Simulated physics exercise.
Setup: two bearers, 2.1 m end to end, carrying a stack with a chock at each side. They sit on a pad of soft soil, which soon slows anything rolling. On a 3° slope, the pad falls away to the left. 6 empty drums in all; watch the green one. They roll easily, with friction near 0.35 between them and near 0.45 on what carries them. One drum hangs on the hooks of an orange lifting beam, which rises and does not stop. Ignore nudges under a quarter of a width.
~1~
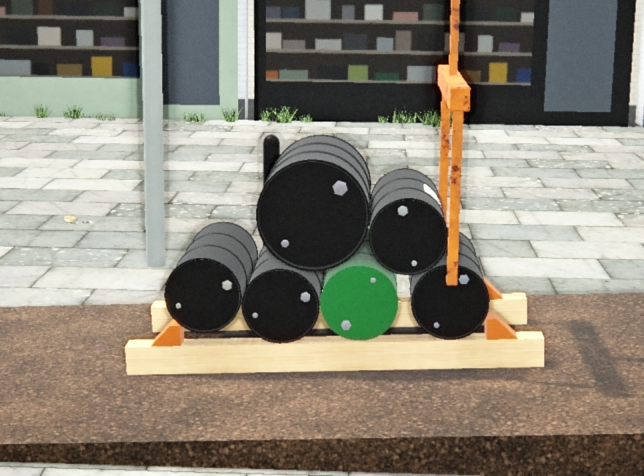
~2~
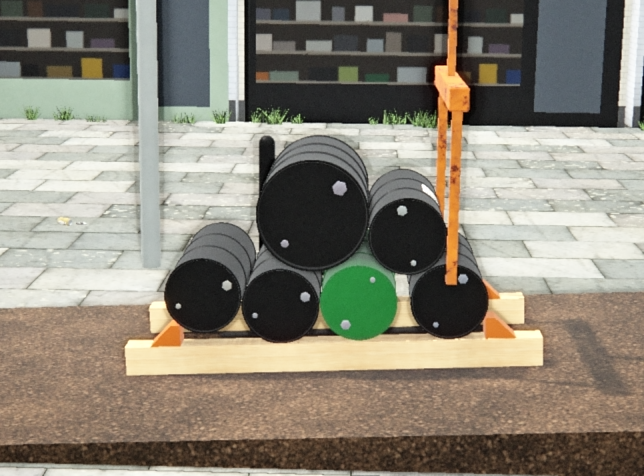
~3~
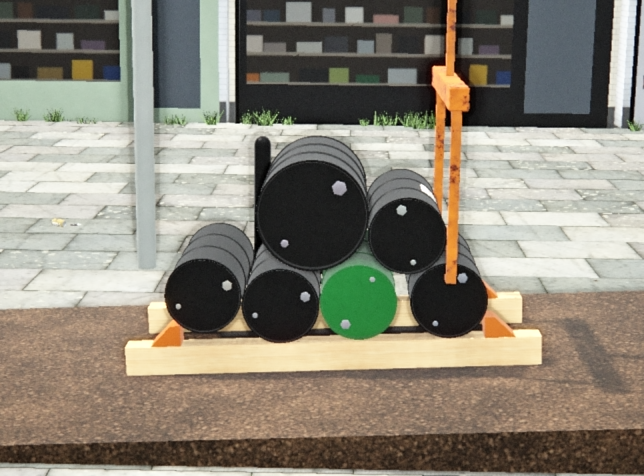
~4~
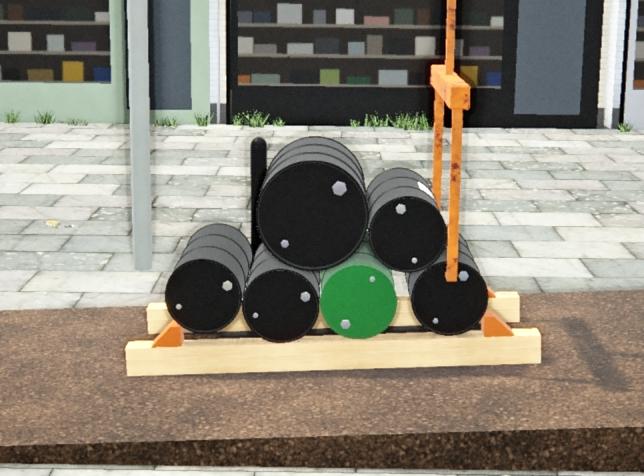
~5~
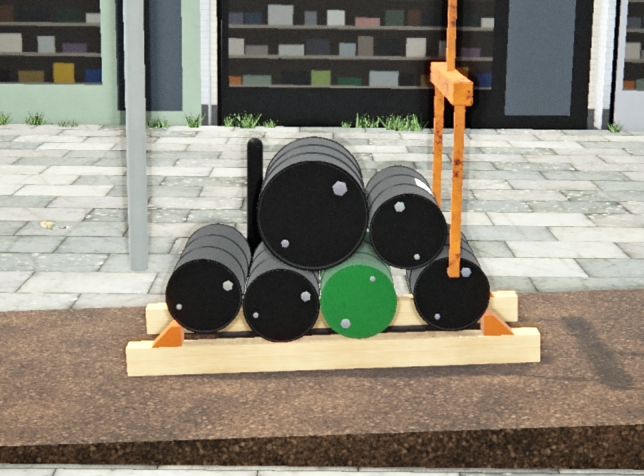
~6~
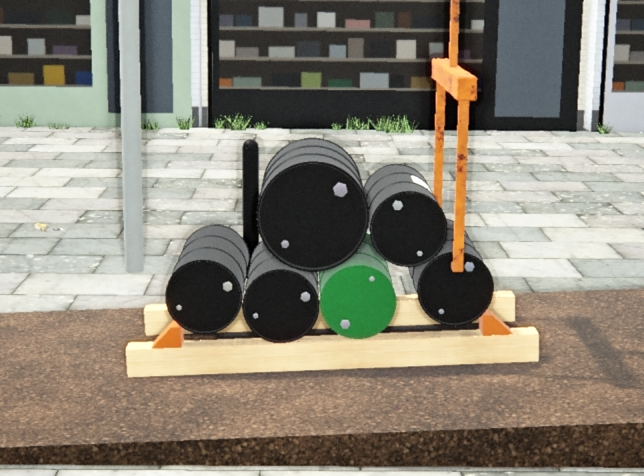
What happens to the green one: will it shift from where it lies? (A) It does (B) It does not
(B) It does not.
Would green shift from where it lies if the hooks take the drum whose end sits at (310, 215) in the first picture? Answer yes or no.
If so, green does not.
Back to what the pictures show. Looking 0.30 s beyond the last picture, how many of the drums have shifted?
At that instant the count is 0.
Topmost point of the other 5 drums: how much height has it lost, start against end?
About 0 cm lower.
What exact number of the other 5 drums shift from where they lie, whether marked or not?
Tally at the end: 1.
Another 0.3 s on from the last picture, green is where it was; 0 of the other 5 have shifted.
In the end (1.8 s after the last picture), green is unmoved; 1 of the other 5 has shifted.
